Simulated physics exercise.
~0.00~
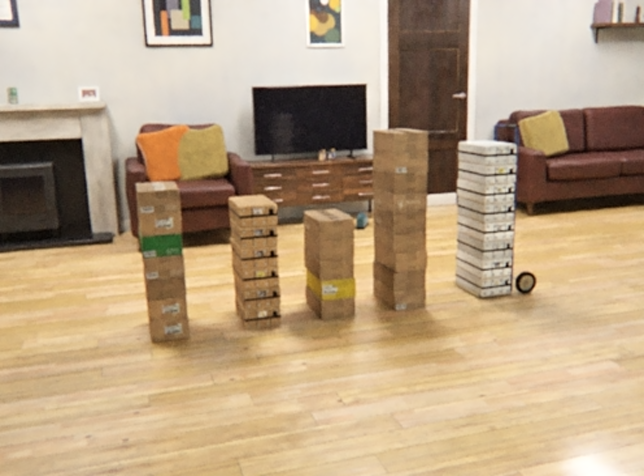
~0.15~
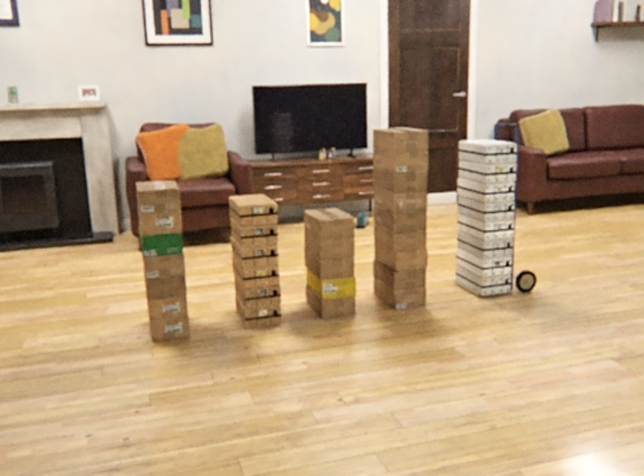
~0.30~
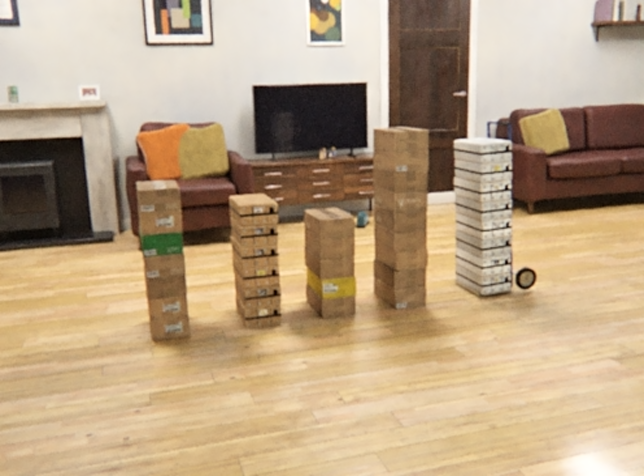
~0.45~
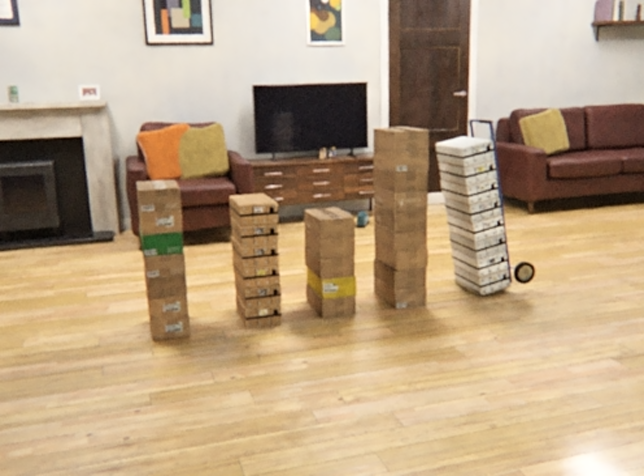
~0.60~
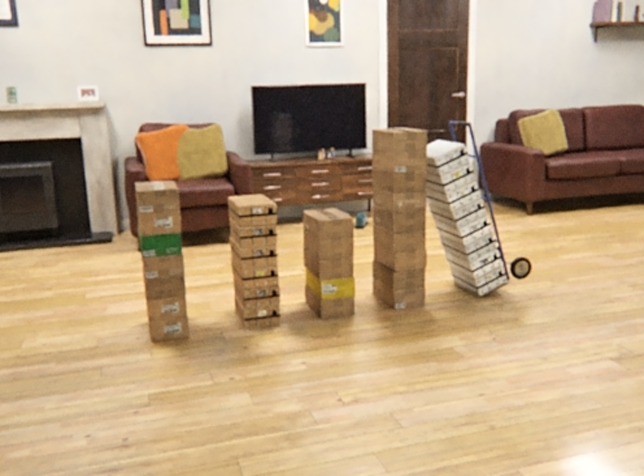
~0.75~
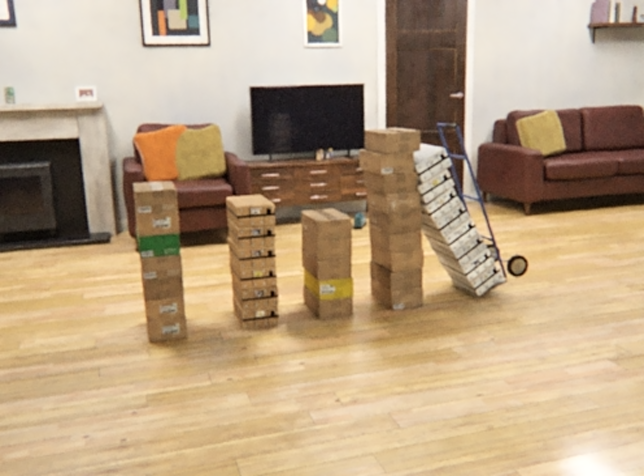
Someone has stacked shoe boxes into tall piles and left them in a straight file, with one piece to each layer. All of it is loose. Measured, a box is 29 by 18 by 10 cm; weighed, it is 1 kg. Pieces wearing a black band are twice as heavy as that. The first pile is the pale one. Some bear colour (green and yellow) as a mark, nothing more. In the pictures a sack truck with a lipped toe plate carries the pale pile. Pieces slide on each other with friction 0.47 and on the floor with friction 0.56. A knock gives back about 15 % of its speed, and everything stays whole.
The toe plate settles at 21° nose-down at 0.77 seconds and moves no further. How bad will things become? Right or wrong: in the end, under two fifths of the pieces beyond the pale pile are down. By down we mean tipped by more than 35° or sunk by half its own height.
Wrong, it is more than two fifths.
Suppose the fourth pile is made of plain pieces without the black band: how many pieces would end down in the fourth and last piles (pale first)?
Then fourth 5, last 7.
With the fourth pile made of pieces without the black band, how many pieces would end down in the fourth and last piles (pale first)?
Pile by pile, that gives fourth 5 and last 7.
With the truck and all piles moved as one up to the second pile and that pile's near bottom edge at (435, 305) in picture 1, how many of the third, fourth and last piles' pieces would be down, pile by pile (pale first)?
Third 4, fourth 6, last 7.
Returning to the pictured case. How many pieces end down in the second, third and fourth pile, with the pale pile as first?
By pile: Second 8, third 4, fourth 5.
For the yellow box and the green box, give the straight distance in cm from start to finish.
Distance from start in cm - yellow 25, green 95.
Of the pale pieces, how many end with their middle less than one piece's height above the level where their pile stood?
The total comes to 2.
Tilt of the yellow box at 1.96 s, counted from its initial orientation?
40°.
After 0.98 s, 8 of the pale pile down; none of the 27 other boxes down, 9 disturbed.
After 1.30 s, 8 of the pale pile down; 4 of the 27 other boxes down; yellow box leaning 15°.
After 1.96 s, 8 of the pale pile down; 12 of the 27 other boxes down; yellow box leaning 36°, 36 mm lower; green box leaning 10°.
After 2.44 s, 8 of the pale pile down; 24 of the 27 other boxes down; green box on its side; yellow box leaning 35°, 58 mm lower.
At rest (3.7 s), 8 of the pale pile down; 24 of the 27 other boxes down; green box upside down; yellow box leaning 35°, 59 mm lower. That is 89 per cent. As the last picture would show them, middles, yellow box near (283, 297).
